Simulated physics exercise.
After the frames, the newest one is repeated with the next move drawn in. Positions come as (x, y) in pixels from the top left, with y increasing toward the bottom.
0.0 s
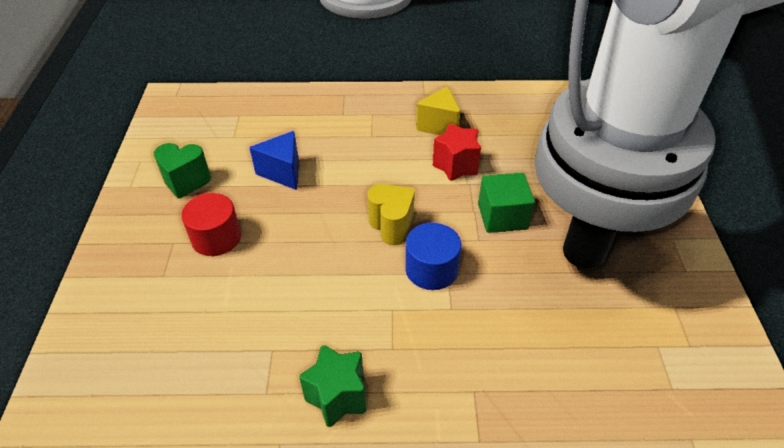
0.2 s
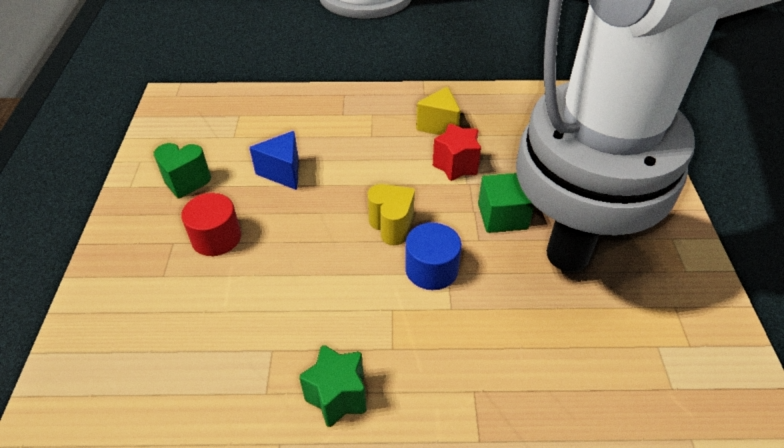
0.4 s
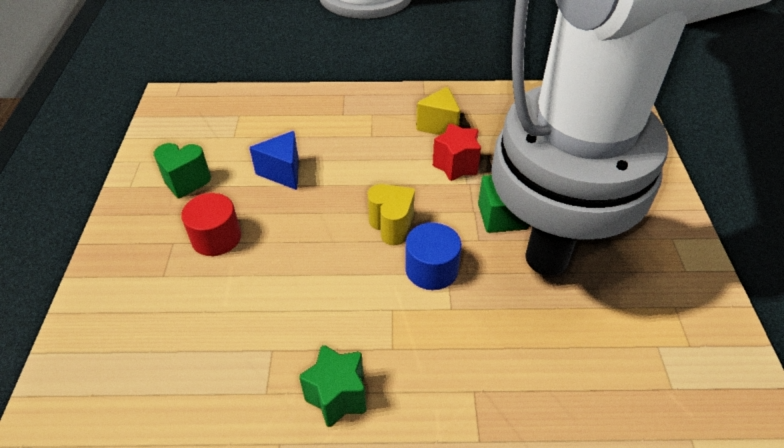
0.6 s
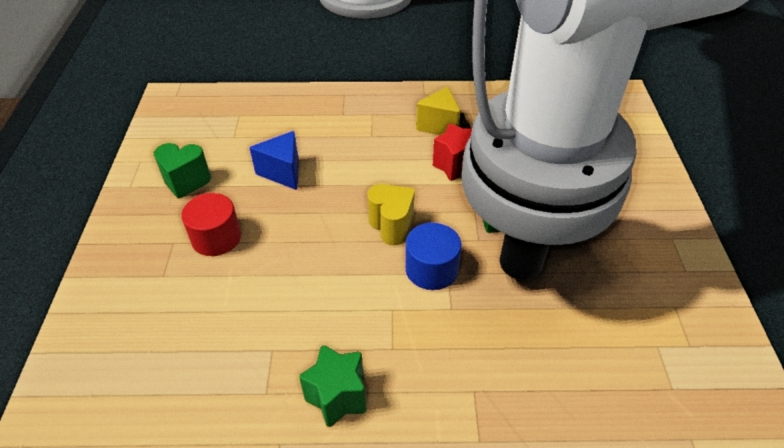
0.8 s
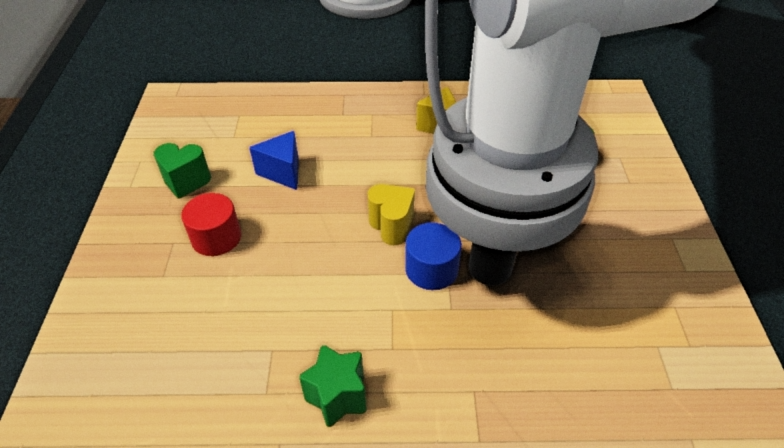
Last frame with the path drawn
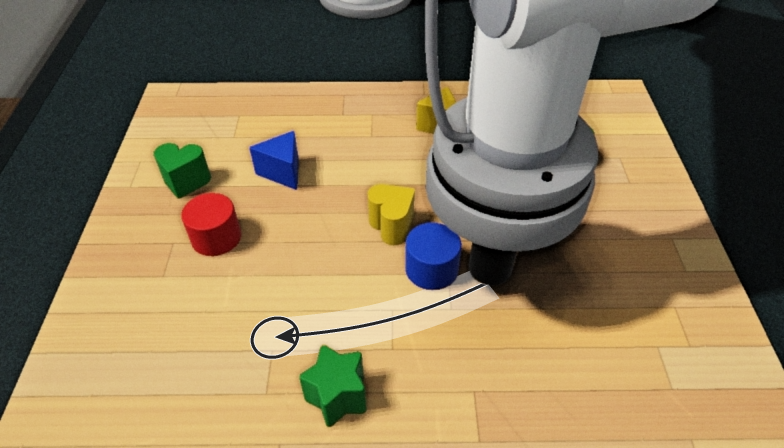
The video shows a robotic arm with a black tip moving steadily left across a wooden board scattered with colourful blocks, passing in front of the green cube and nearing the blue cylinder while the blocks remain still.
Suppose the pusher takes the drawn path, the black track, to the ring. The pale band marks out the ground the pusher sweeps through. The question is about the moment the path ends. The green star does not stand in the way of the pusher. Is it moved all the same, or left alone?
Not moved.
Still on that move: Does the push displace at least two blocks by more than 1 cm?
Short answer: No.
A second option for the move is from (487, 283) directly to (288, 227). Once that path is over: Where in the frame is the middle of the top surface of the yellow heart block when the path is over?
My estimate: (371, 190).
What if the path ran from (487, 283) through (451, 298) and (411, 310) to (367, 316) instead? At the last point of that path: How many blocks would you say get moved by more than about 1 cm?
Blocks displaced: 1.
The drawn path runs from (487, 283) over (424, 309) and (352, 328) to (275, 337).
On the path given first. One third of the way, pusher at (424, 297); blue disc at (416, 242).
Two thirds of the way, pusher at (351, 316); blue disc at (416, 242).
At the end, pusher at (272, 325); green star not moved; blue disc at (416, 242).
